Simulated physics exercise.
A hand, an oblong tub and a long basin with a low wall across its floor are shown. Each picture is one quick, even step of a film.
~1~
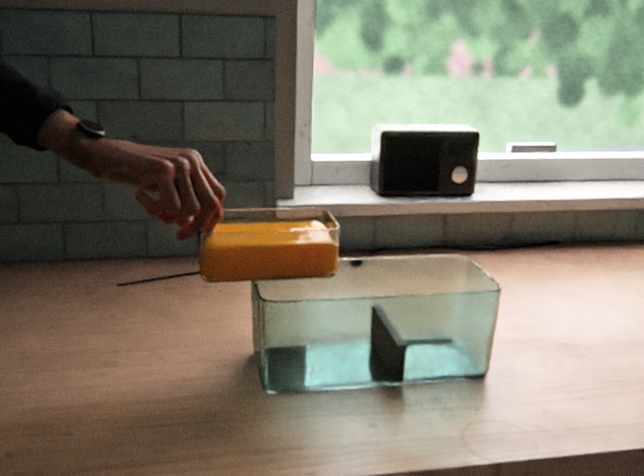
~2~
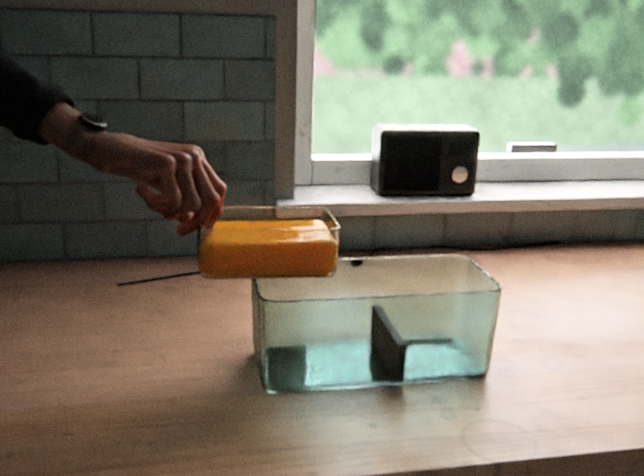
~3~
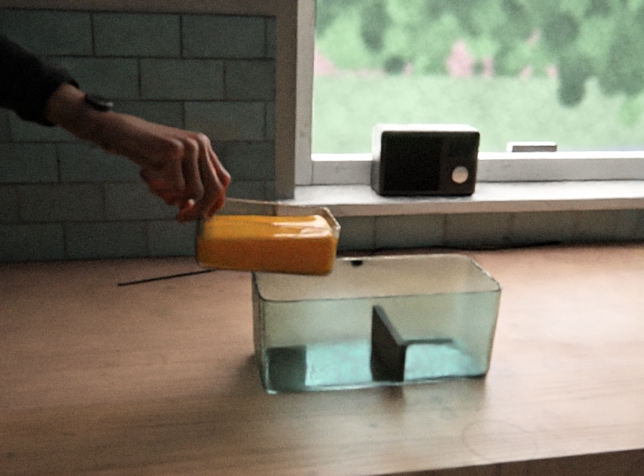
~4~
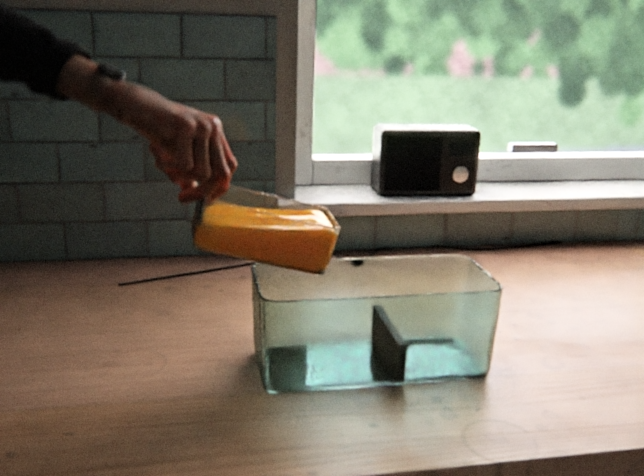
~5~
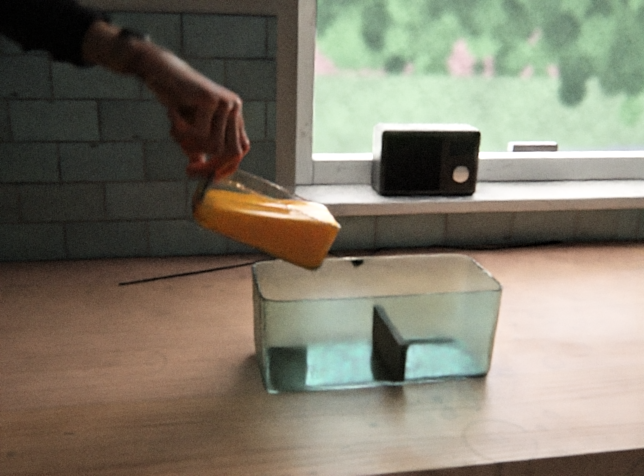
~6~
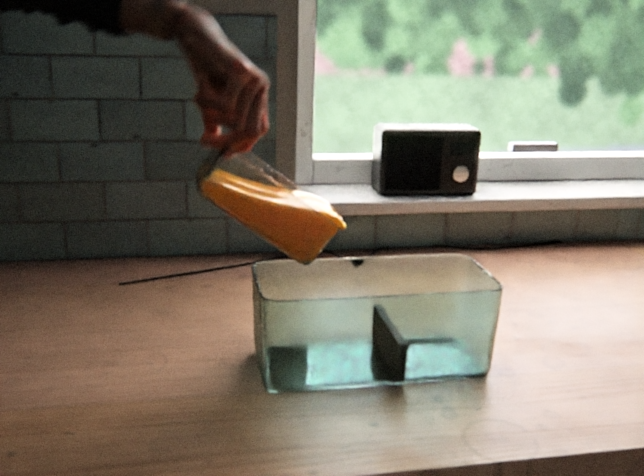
On a wooden counter, a hand steadily tilts a tub of orange juice rightward above a basin.
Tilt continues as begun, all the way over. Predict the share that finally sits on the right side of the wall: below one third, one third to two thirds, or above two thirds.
Sits mid-range.
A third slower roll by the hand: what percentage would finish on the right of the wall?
About 65 per cent.
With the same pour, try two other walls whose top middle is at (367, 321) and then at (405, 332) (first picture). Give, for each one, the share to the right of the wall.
Note - case one near 80 %, case two near 50 %.
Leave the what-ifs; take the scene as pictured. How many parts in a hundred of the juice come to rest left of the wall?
Share approx. 30 per cent.
A moment on, the tilt is 105° and 18 per cent is still to pour, 6 is left of the wall and 18 right of it.
Next, the tilt is 113° and 1 per cent is still to pour, 10 is left of the wall and 70 right of it.
Then the tilt is 113° and 0 per cent is still to pour, 21 is left of the wall and 52 right of it.
Later the tilt is 113° and 0 per cent is still to pour, 30 is left of the wall and 60 right of it.
In the end 30 per cent lies left of the wall, 60 right of it and 10 outside.
